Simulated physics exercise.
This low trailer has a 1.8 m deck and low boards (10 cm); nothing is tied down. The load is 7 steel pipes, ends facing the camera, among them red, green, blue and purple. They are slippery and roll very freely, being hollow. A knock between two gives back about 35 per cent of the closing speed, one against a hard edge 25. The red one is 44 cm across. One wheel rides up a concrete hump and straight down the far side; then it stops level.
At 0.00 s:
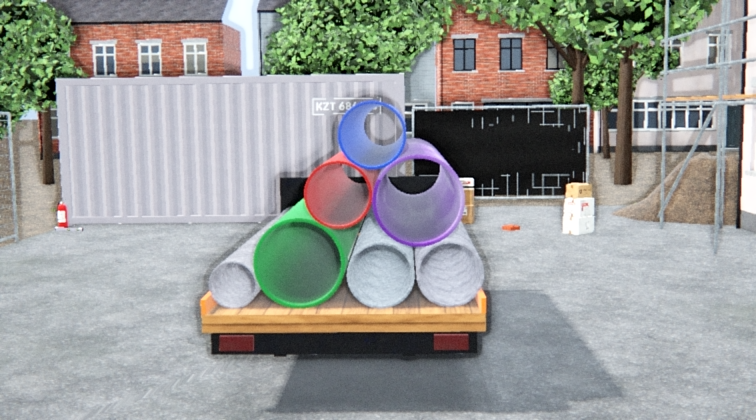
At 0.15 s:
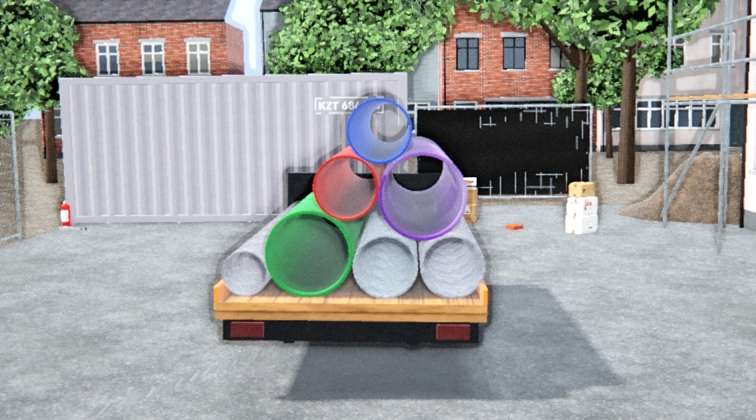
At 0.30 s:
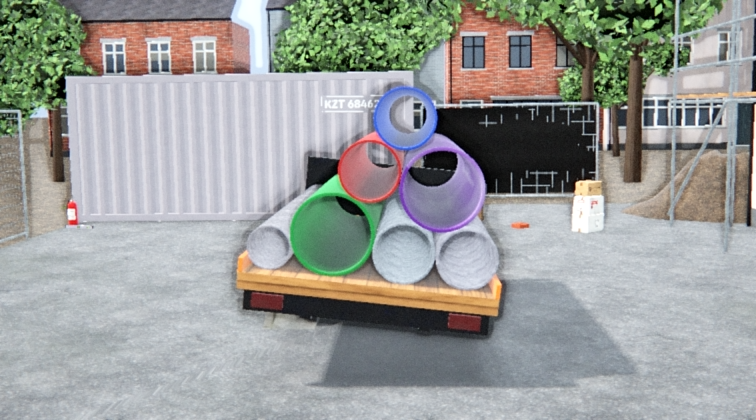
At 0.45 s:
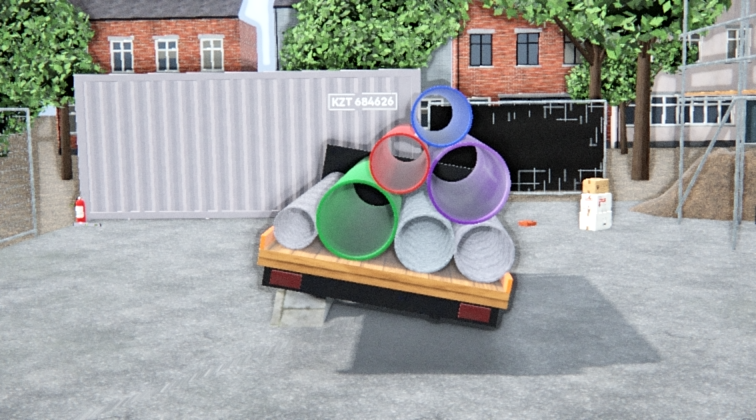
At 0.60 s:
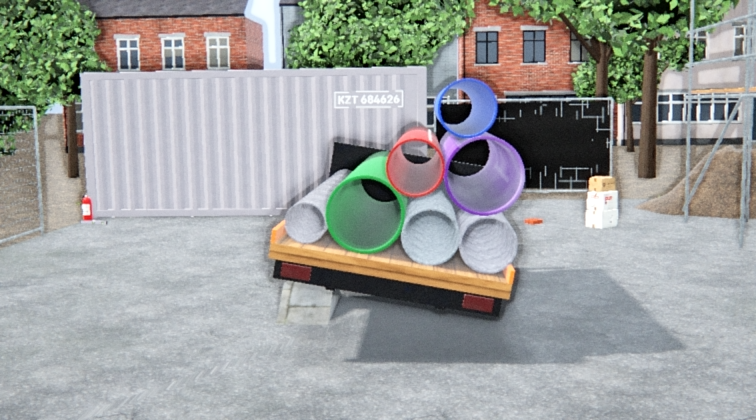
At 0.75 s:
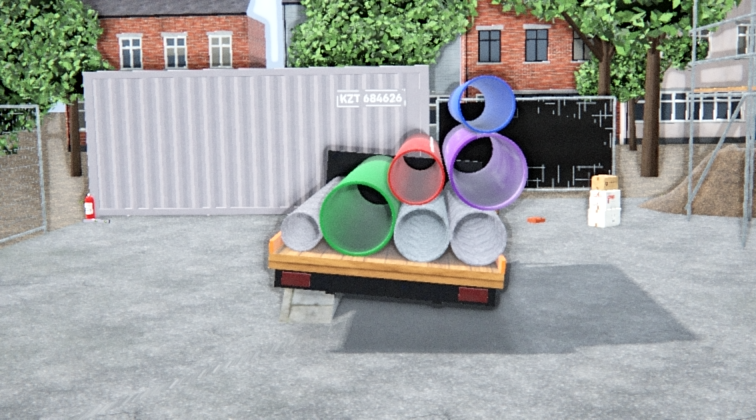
In a gravel yard, a trailer stacked with pipes tilts right over a hump and begins levelling, the blue top pipe shifting rightward.
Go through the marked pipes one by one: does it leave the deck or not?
Red remains on the deck. Green remains on the deck. Blue falls off. Purple goes over the edge.
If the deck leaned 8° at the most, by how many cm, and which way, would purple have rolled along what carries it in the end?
Some 10 cm rightwards.
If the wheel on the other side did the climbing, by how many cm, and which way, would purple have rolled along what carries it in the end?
Some 35 cm leftwards.
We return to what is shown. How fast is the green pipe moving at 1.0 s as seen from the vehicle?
About 0.0 m/s.
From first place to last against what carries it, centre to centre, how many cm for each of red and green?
Moved: Red 20, green 0.
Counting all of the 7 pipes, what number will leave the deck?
2 of them.
By 1.0 s, red is up on others, 75 cm from the right edge, rolling left; green is on the deck, 60 cm from the left edge; blue is dropping off the right side; purple is up on others, 5 cm from the right edge, rolling right; 1 of 7 is off.
By 1.1 s, red is up on others, 80 cm from the right edge, rolling left; blue is dropping off the right side; purple is dropping off the right side; as before, green; 2 of 7 are off.
By 1.2 s, red is up on others, 80 cm from the right edge; blue is dropping off the right side; purple is dropping off the right side; as before, green; 2 of 7 are off.
By 1.3 s, red is up on others, 80 cm from the right edge; blue is dropping off the right side; purple is dropping off the right side; as before, green; 2 of 7 are off.
Finally (4.8 s), red is up on others, 80 cm from the right edge; green is on the deck, 60 cm from the left edge; blue is down on the right; purple is down on the right; 2 of 7 are off.
